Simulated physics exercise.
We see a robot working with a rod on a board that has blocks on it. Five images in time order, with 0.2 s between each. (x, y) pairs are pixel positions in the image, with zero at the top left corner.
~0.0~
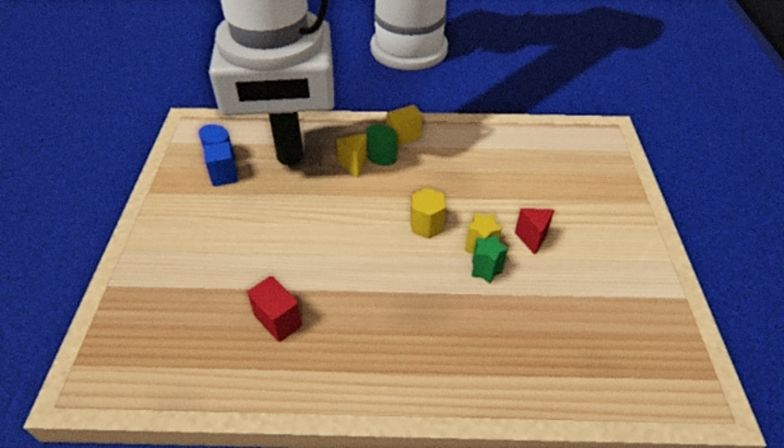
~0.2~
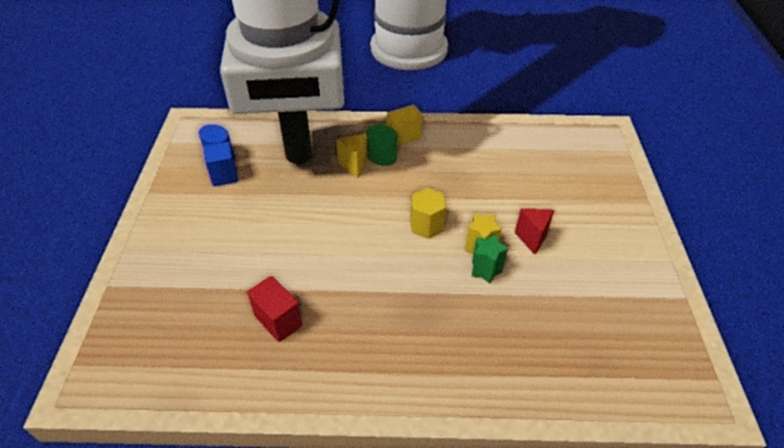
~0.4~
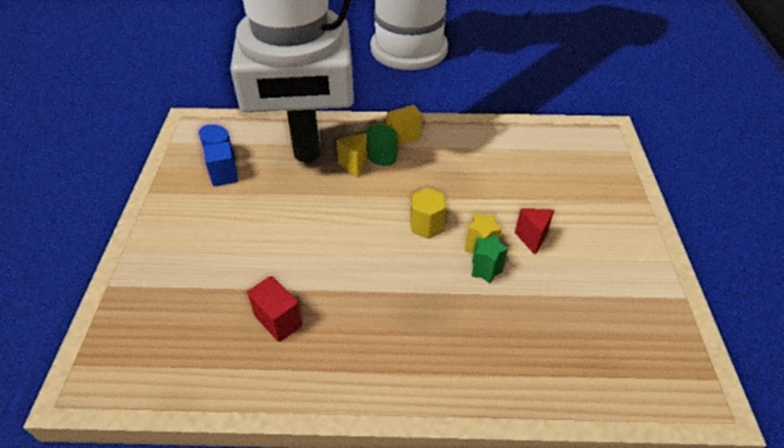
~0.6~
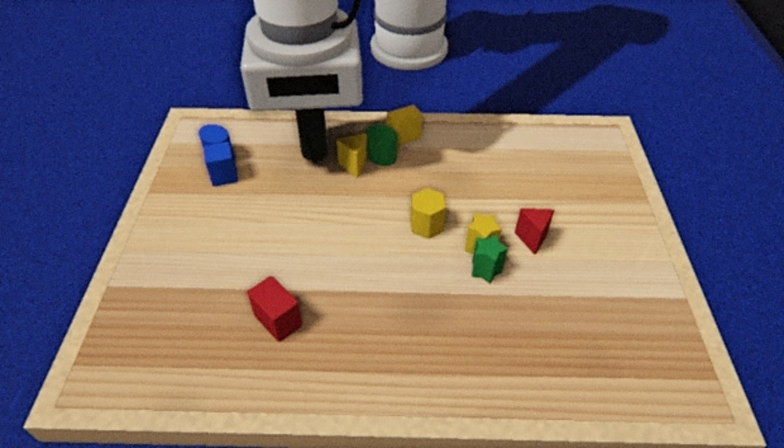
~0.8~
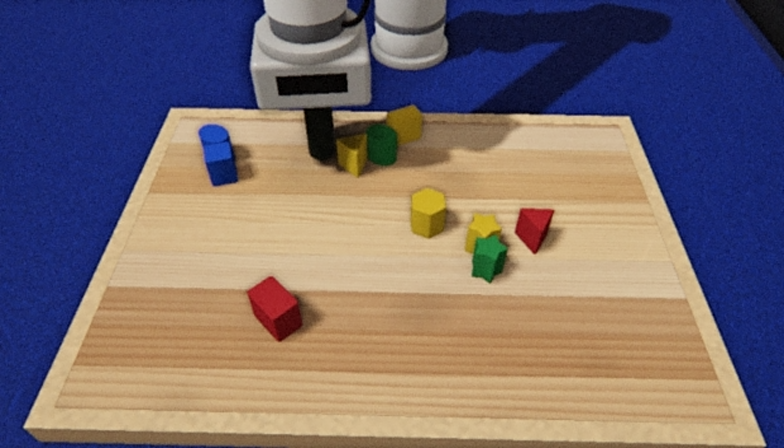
A robot arm holding a dark rod moves slowly to the right along the far side of a wooden board, nearing a yellow triangular block beside a green one, while all the red, blue, green and yellow blocks stay still.
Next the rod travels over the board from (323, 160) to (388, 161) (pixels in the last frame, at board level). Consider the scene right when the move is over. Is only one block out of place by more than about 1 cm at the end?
No
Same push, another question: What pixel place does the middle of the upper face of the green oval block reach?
The centre of its top face lies at (416, 130).
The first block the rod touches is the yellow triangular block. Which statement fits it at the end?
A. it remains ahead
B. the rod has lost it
Choice B: The rod has lost it.
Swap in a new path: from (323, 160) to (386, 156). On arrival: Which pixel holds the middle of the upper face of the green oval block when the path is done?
Its top middle is near (414, 132).
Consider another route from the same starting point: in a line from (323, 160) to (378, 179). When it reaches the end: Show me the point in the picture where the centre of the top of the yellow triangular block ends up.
At (402, 151).
What follows on the original path. Halfway along, rod (356, 152); yellow triangular block (367, 149), turned 30° anticlockwise.
At the end, rod (388, 152); yellow triangular block (376, 152), turned 15° clockwise; green oval block (416, 130), turned 15° anticlockwise; yellow rectangular block in place.
